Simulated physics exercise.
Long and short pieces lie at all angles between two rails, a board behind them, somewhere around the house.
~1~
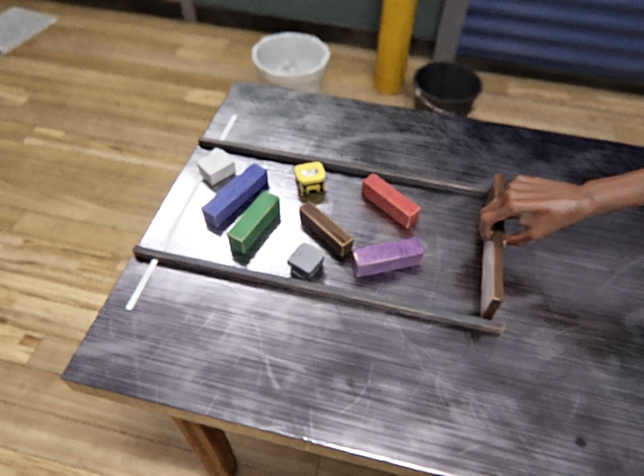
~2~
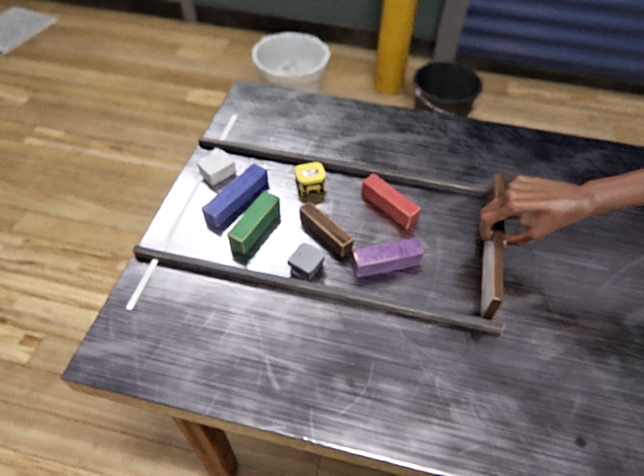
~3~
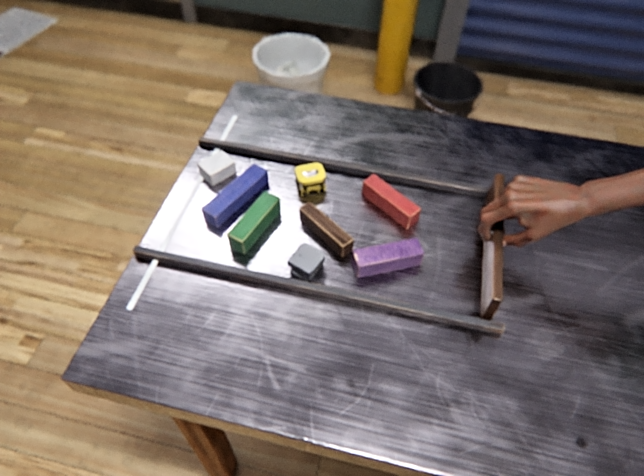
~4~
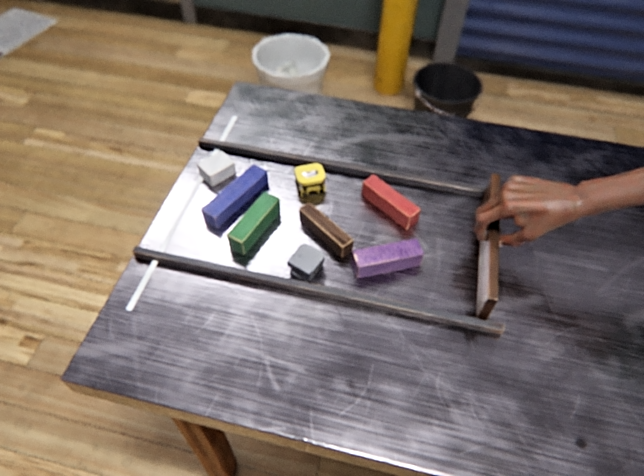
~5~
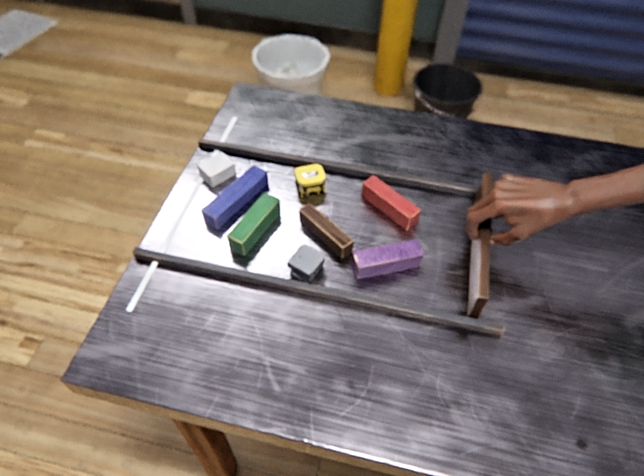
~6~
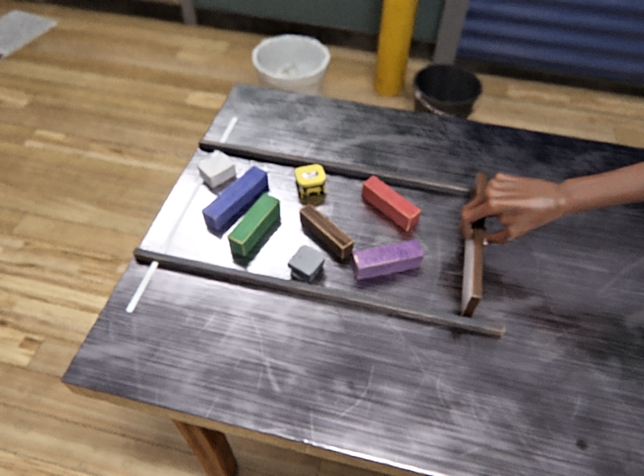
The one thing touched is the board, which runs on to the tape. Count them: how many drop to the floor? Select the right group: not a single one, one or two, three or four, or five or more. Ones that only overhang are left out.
The ones that fall? Five or more of them, I think.
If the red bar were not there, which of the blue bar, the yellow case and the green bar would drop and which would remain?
Blue bar: Is gone; yellow case: Is still there; green bar: Is gone.
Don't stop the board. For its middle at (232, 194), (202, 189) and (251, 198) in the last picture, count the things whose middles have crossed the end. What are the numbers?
1, 3 and 0.
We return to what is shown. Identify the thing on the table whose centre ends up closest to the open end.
The brown stick is it.
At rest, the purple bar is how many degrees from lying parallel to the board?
I'd say it's about 0° out of line.
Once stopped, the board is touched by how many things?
In contact: 2.
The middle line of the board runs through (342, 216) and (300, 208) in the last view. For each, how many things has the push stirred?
At the first place 4, at the second 7.
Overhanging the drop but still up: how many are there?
1 is the number.
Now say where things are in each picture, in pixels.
White block (217, 167); blue bar (236, 194); green bar (255, 221); board (493, 243); tape (190, 196), in the first frame.
Blue bar (236, 194); grey case (307, 262), in the second frame.
Green bar (255, 222); purple bar (387, 258), in the third frame.
White block (217, 168); brown stick (325, 229), in the fourth frame.
Blue bar (236, 196); board (481, 242), in the fifth frame.
White block (217, 170); blue bar (236, 196); green bar (255, 224); board (474, 241); tape (191, 199), in the sixth frame.
Soon after, none off yet; white block at rest near (217, 170); blue bar at rest near (236, 196); green bar at rest near (255, 224).
Then, none off yet; white block at rest near (217, 170); blue bar moving near (232, 194); green bar moved a little near (237, 218).
Further on, none off yet; white block tipped well over near (174, 163); blue bar moved about its own width near (181, 179); green bar moved about its own width near (176, 208).
At rest, the number that fall off is five or more; fallen, grey case, yellow case, green bar, blue bar and white block.
